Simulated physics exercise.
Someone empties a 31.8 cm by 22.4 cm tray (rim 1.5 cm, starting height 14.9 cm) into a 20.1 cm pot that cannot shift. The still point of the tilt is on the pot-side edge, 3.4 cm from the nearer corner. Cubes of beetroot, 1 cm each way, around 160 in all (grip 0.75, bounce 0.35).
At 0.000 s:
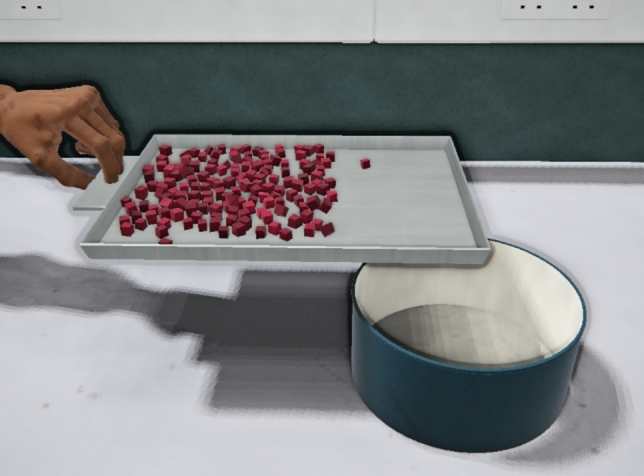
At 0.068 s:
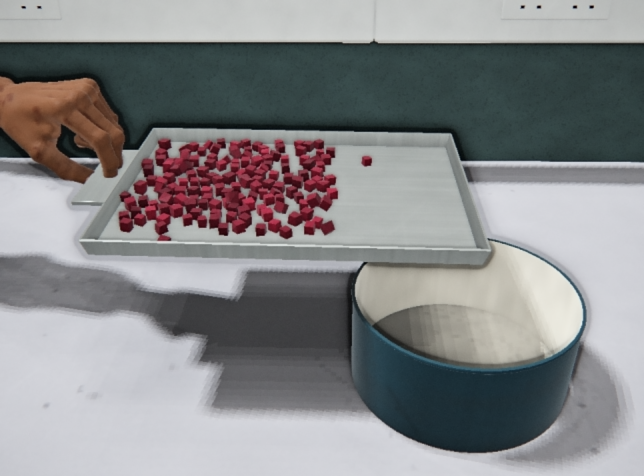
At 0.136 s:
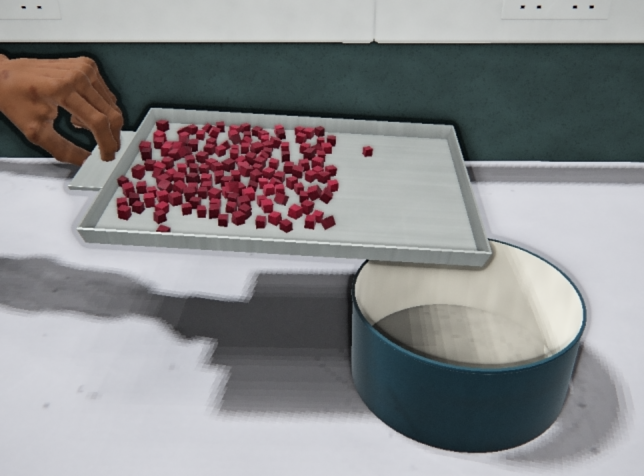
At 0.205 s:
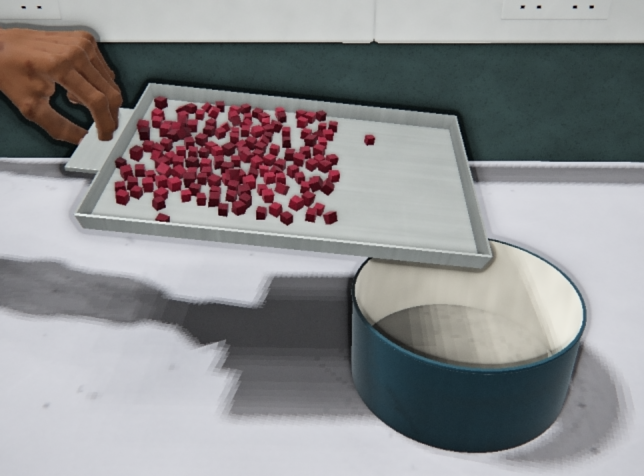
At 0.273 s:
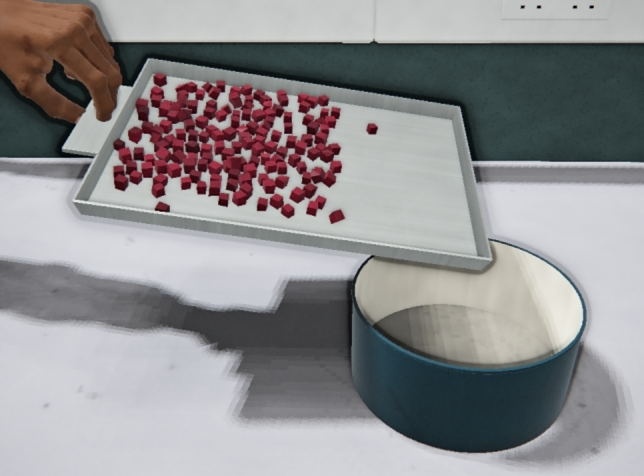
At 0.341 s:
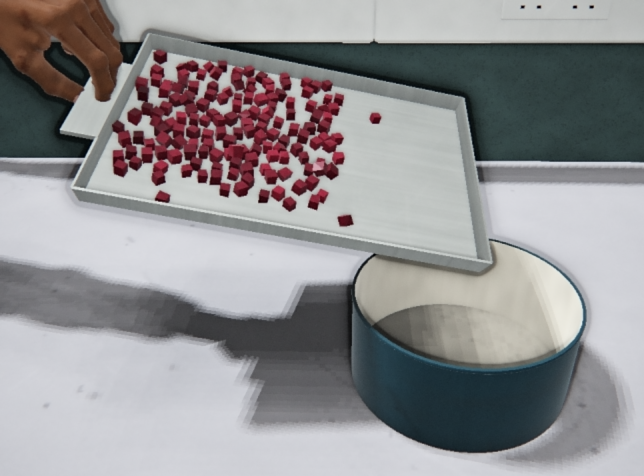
On a pale kitchen counter against a dark green wall with white sockets above, seen from slightly above by a still camera, a hand at left grips a light grey tray of small deep-red cubes, its right end over a blue pot with a cream inside. The hand raises the tray's left end steadily, tilting it rightward. The cubes rise with it, mostly staying clustered, while a few shift slightly right.
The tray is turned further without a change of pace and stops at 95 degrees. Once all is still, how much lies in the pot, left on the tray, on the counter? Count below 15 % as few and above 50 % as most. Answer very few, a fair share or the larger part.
Pot: The larger part, tray: Very few, counter: A fair share.
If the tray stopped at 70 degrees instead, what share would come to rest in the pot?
Then about 60 per cent.
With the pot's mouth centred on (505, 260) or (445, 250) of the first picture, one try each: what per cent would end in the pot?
About 10 and 0 per cent.
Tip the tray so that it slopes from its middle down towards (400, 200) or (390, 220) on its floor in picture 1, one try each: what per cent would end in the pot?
About 40 and 80 per cent.
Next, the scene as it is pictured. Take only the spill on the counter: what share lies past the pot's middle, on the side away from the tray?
About 60 per cent.
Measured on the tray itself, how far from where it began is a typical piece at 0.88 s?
Roughly 14 cm.
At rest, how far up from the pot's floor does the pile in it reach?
Some 2.5 cm.
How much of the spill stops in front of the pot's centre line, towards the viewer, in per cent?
Some 100 per cent.
After 0.88 s, tilt 55 degrees; the tray holds 95 %, the pot 0 %.
Then, at 1.23 s, tilt 79 degrees; the tray holds 40 %, the pot 40 %.
After 1.68 s, tilt 95 degrees; the tray holds 10 %, the pot 65 %.
By 2.5 s all is still; pot 75 %, tray 0 %, counter 25 %.
